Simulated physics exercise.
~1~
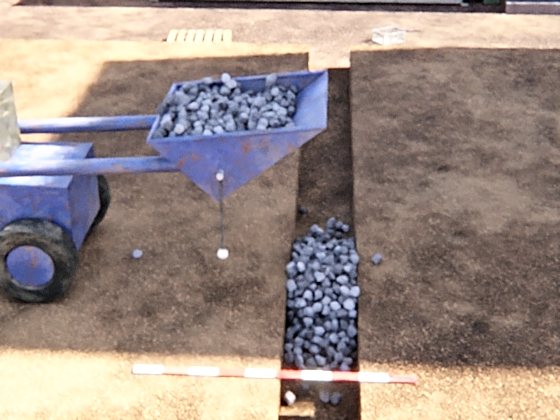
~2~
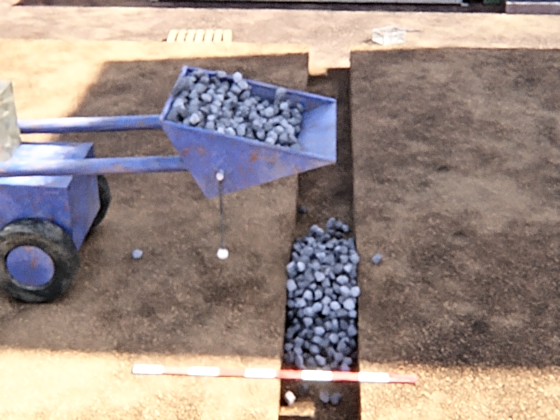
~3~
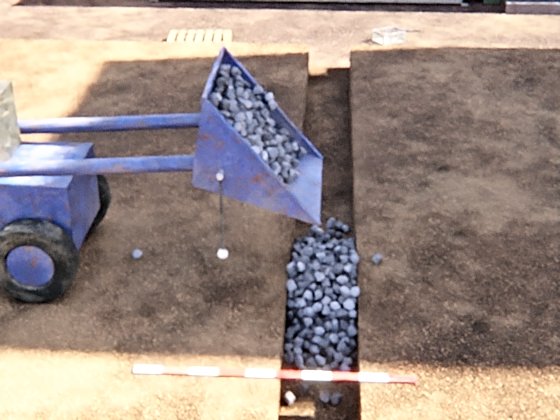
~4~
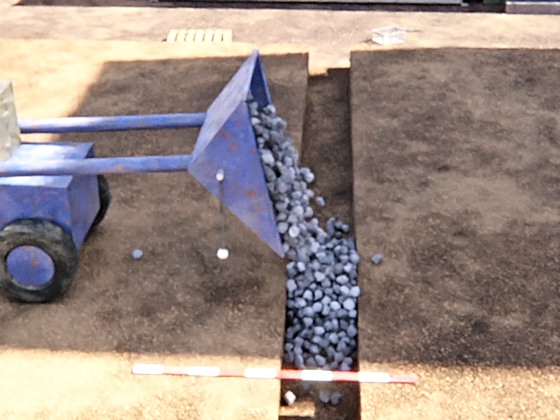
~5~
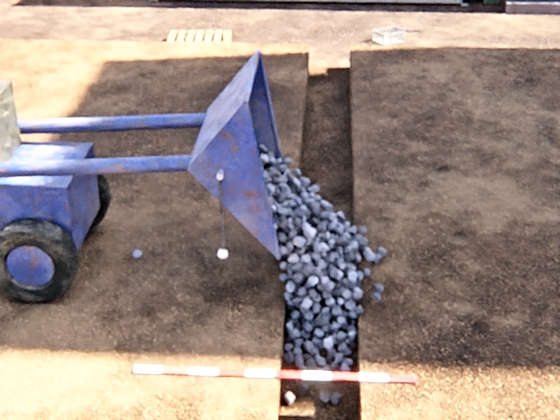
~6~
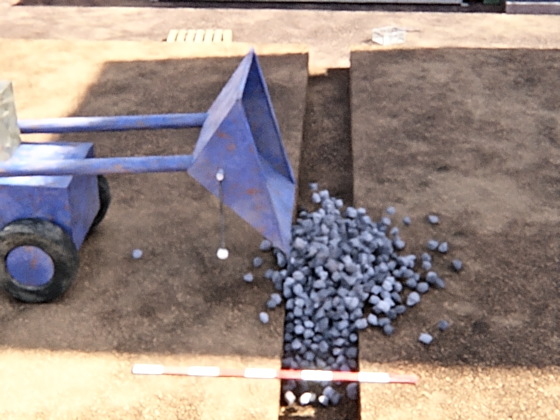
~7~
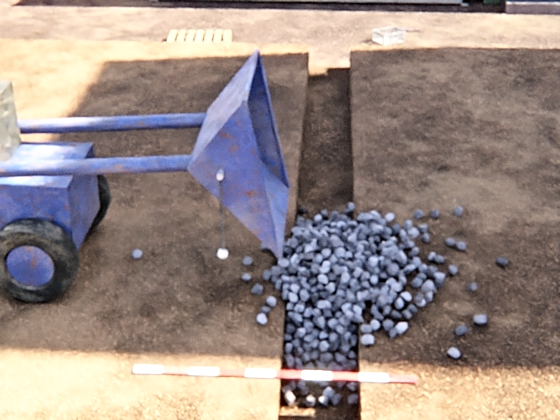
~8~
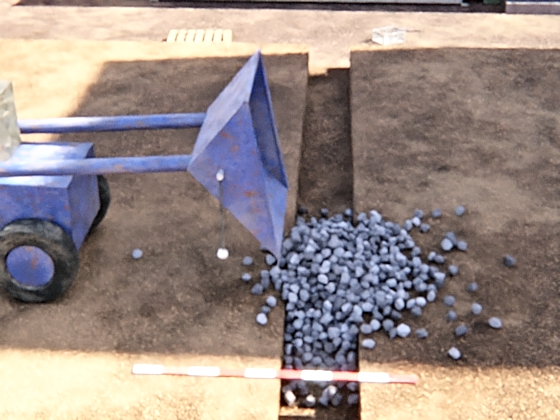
The video shows a blue loader tipping its bucket of grey stones over a trench already partly filled with similar stones; they slide out, overfilling the trench and scattering mostly to the right, until the bucket is empty and a wide heap lies across the trench.
